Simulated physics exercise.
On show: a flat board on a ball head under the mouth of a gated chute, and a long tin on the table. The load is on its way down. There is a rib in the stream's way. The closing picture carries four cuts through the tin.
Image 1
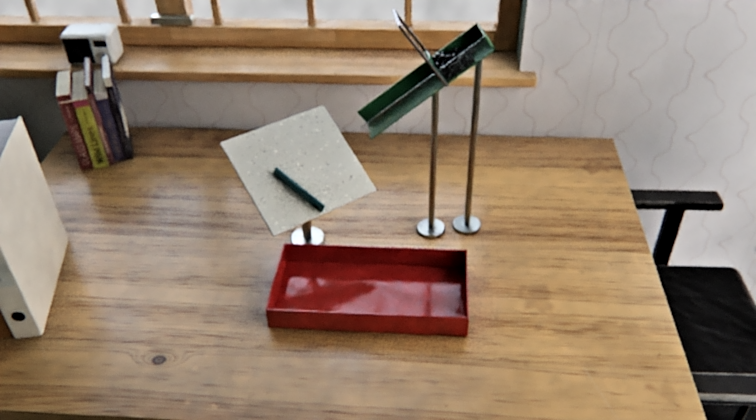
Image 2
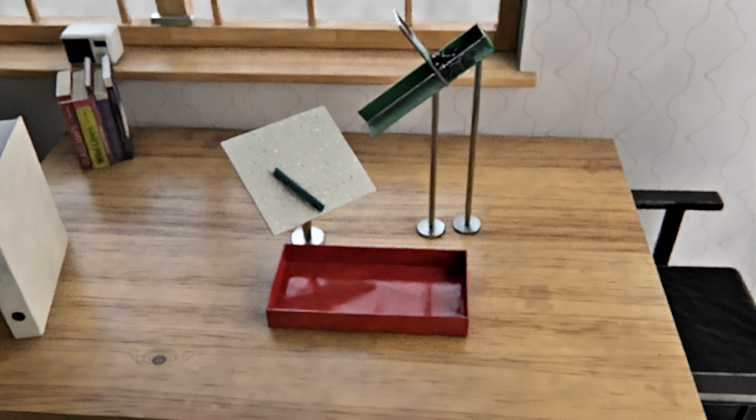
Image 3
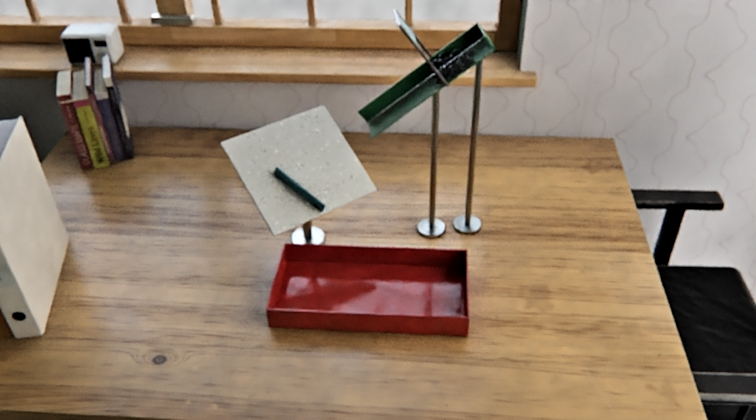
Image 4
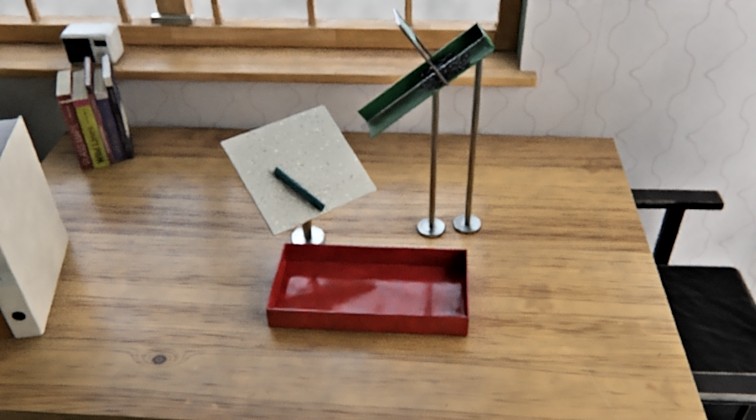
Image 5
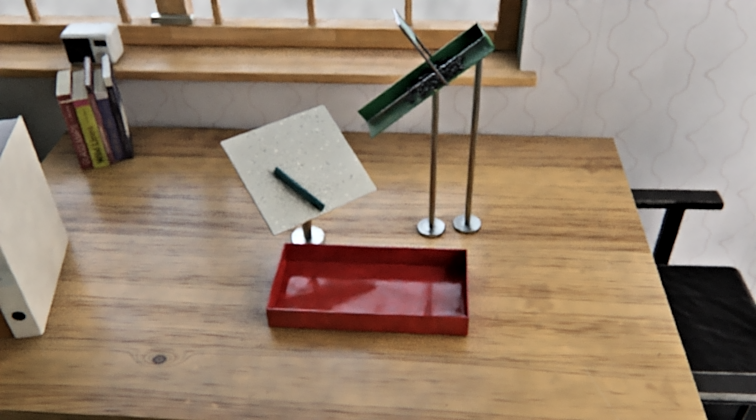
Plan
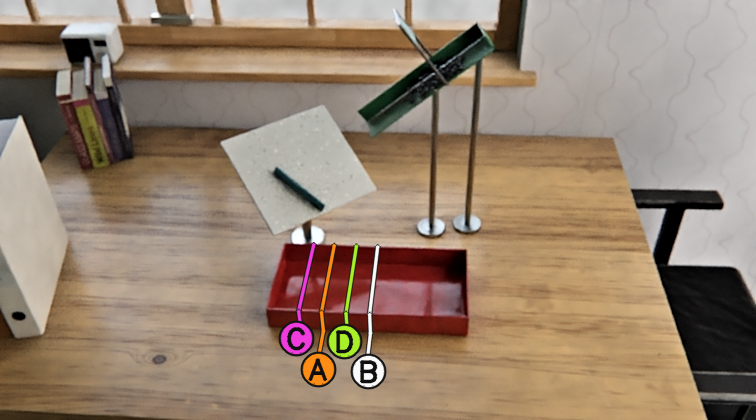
Small black beans slide a short way down a sloping green chute toward its lower left.
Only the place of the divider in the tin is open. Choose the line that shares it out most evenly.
D beats the others.
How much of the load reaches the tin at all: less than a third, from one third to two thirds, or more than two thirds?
More than two thirds.
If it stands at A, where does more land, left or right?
The right side.
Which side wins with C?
Right.
On the marked copy, line A crosses the front rim at (321, 311); line B crosses the front rim at (369, 313); line C crosses the front rim at (298, 310); line D crosses the front rim at (346, 312).
With A, of what is caught, only a few on the left of the divider, all but a few on the right.
With B, of what is caught, all but a few on the left of the divider, only a few on the right.
With C, of what is caught, none at all on the left of the divider, the whole lot on the right.
With D, of what is caught, close to half on the left of the divider, close to half on the right.
